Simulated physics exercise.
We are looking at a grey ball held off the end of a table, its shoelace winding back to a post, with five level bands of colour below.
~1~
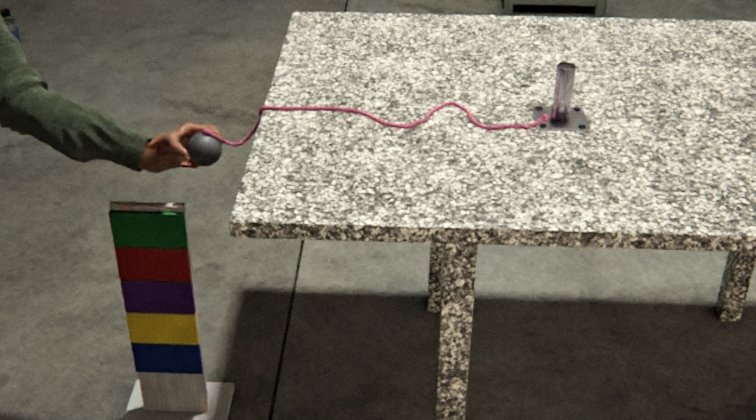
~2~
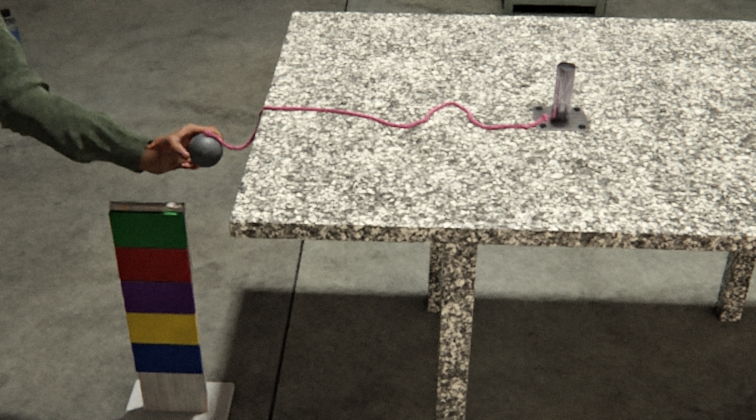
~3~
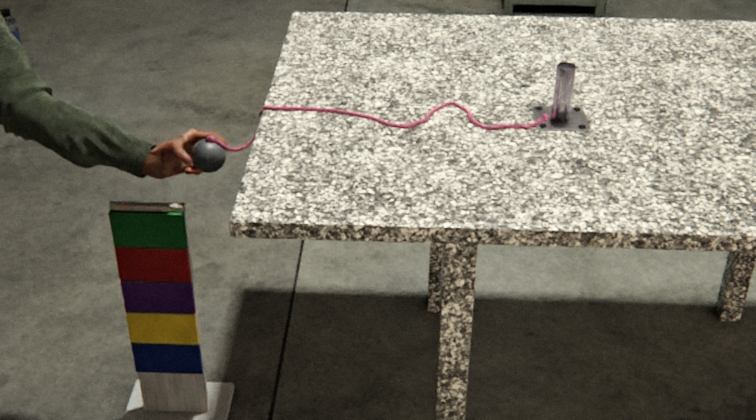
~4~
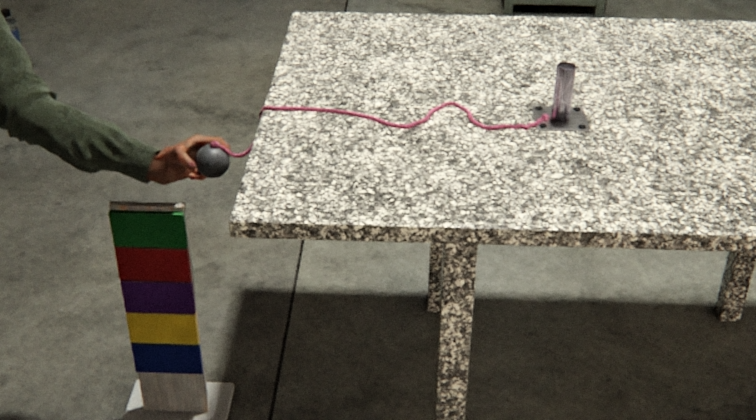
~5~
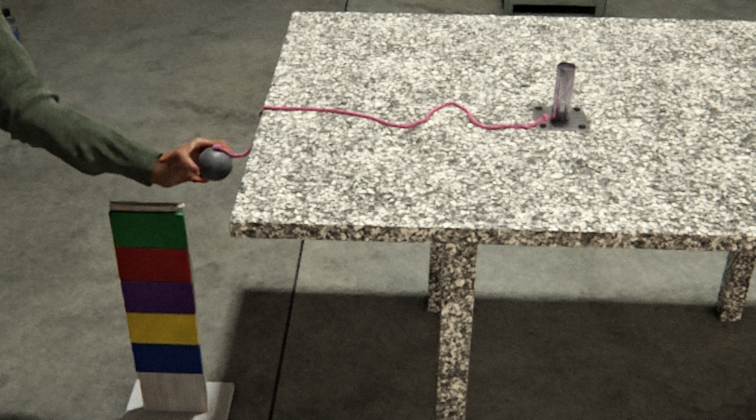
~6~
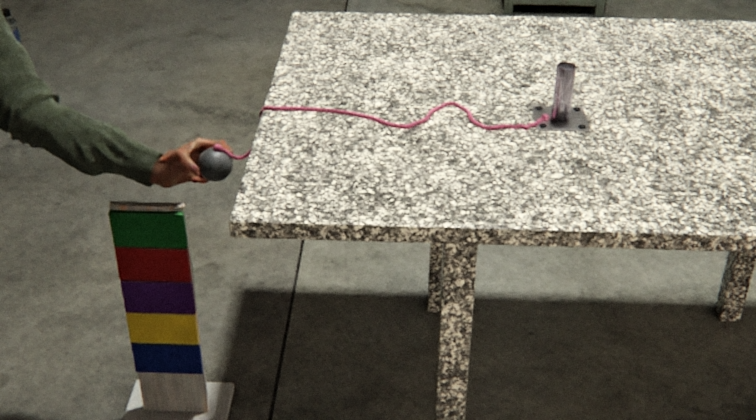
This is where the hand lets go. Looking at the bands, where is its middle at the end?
Its middle is at the red band.
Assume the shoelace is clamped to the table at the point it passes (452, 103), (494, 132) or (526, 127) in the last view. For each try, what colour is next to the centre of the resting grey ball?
In order: Green; red; red.
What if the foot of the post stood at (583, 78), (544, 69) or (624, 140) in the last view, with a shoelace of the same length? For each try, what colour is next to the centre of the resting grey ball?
In turn, green, then red, then green.
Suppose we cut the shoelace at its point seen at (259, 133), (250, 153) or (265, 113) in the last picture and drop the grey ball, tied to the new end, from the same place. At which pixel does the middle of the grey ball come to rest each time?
Cut 1: About (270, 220). Cut 2: About (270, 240). Cut 3: About (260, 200).
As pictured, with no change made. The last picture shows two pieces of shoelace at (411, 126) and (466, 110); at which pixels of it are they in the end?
Roughly at (336, 113), and the other roughly at (424, 115).
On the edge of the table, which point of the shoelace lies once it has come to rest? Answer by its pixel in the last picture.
Go for the one at (346, 113).
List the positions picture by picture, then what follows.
Grey ball (205, 149); green (148, 231); red (153, 266); purple (158, 298); yellow (162, 330); blue (167, 360), in the first picture.
Grey ball (206, 151); shoelace through (521, 125) (466, 110) (416, 123) (339, 112) (263, 114), in the second picture.
Grey ball (209, 155), in the third picture.
Grey ball (212, 161); shoelace through (521, 125) (466, 110) (416, 123) (339, 112) (263, 114), in the fourth picture.
Grey ball (215, 164), in the fifth picture.
Grey ball (216, 164); shoelace through (521, 125) (466, 110) (416, 123) (339, 112) (263, 114), in the sixth picture.
Soon after, ball near (279, 252); level with red.
Then, ball near (252, 267); level with red.
At rest, ball near (266, 270); level with red. The shoelace holds its middle at red.
